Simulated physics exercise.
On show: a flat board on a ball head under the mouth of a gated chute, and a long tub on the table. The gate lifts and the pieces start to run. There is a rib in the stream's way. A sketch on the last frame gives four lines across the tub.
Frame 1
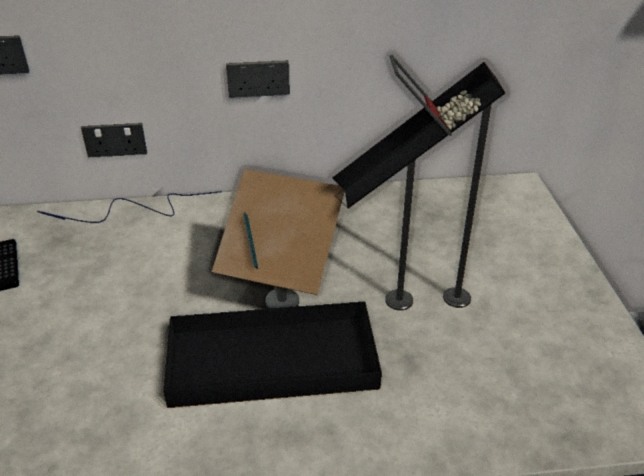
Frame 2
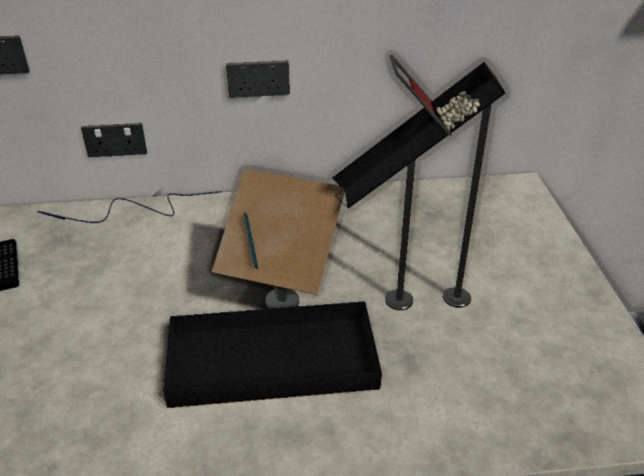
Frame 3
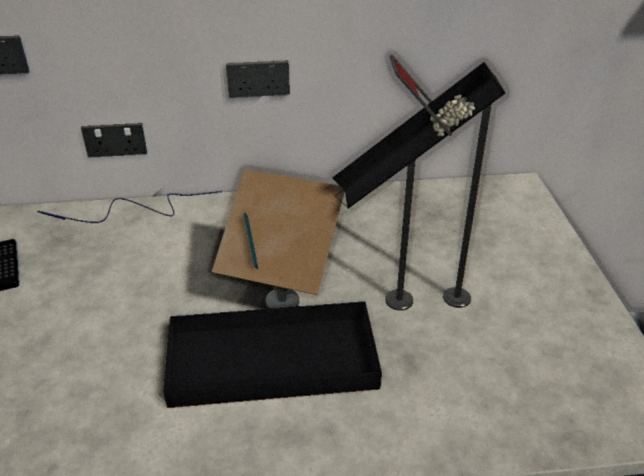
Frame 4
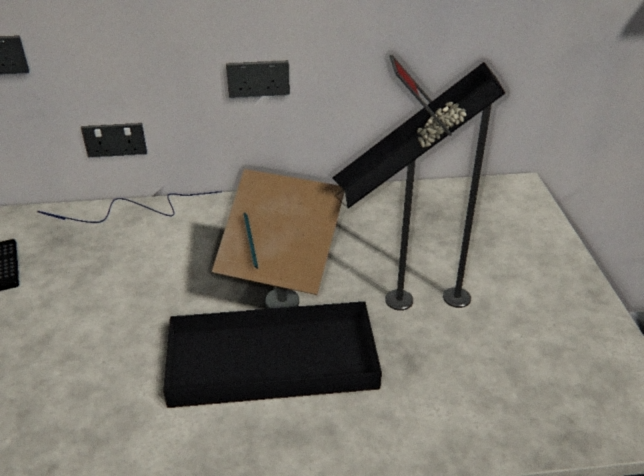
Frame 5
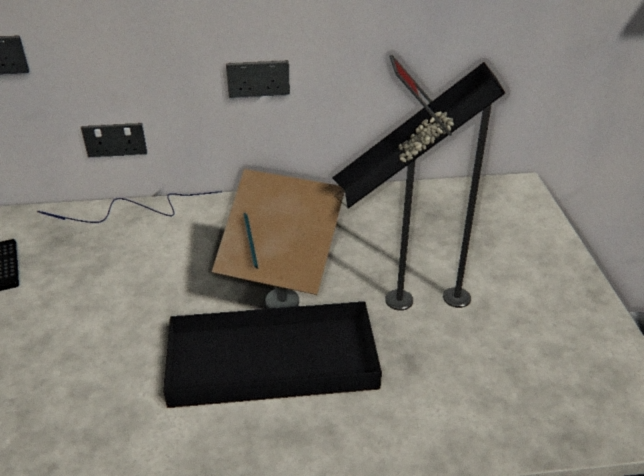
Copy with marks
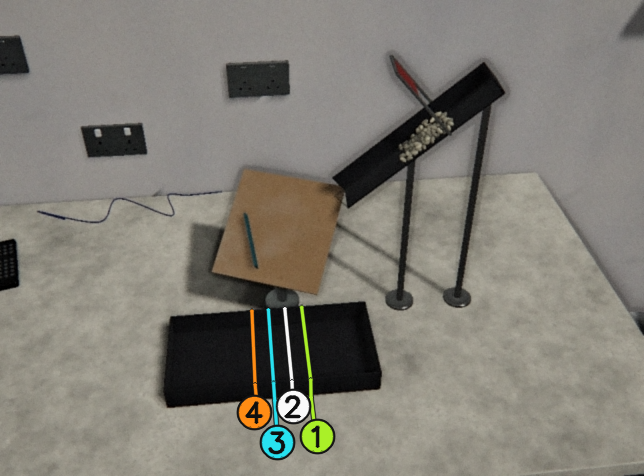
White beans sliding slowly down a sloping black chute after its gate lifts, above a tilted brown board and an empty black tub.
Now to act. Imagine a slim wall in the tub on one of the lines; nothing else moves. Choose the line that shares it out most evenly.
I would pick line 4.
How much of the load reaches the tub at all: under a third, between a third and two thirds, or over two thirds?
About that: Over two thirds.
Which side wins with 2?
Left.
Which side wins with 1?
The left side.
On the marked copy, line 1 crosses the front rim at (310, 378); line 2 crosses the front rim at (291, 380); line 3 crosses the front rim at (273, 382); line 4 crosses the front rim at (255, 383).
With 1, of what is caught, all on the left of the divider, none on the right.
With 2, of what is caught, all on the left of the divider, none on the right.
With 3, of what is caught, nearly all on the left of the divider, a small part on the right.
With 4, of what is caught, about half on the left of the divider, about half on the right.
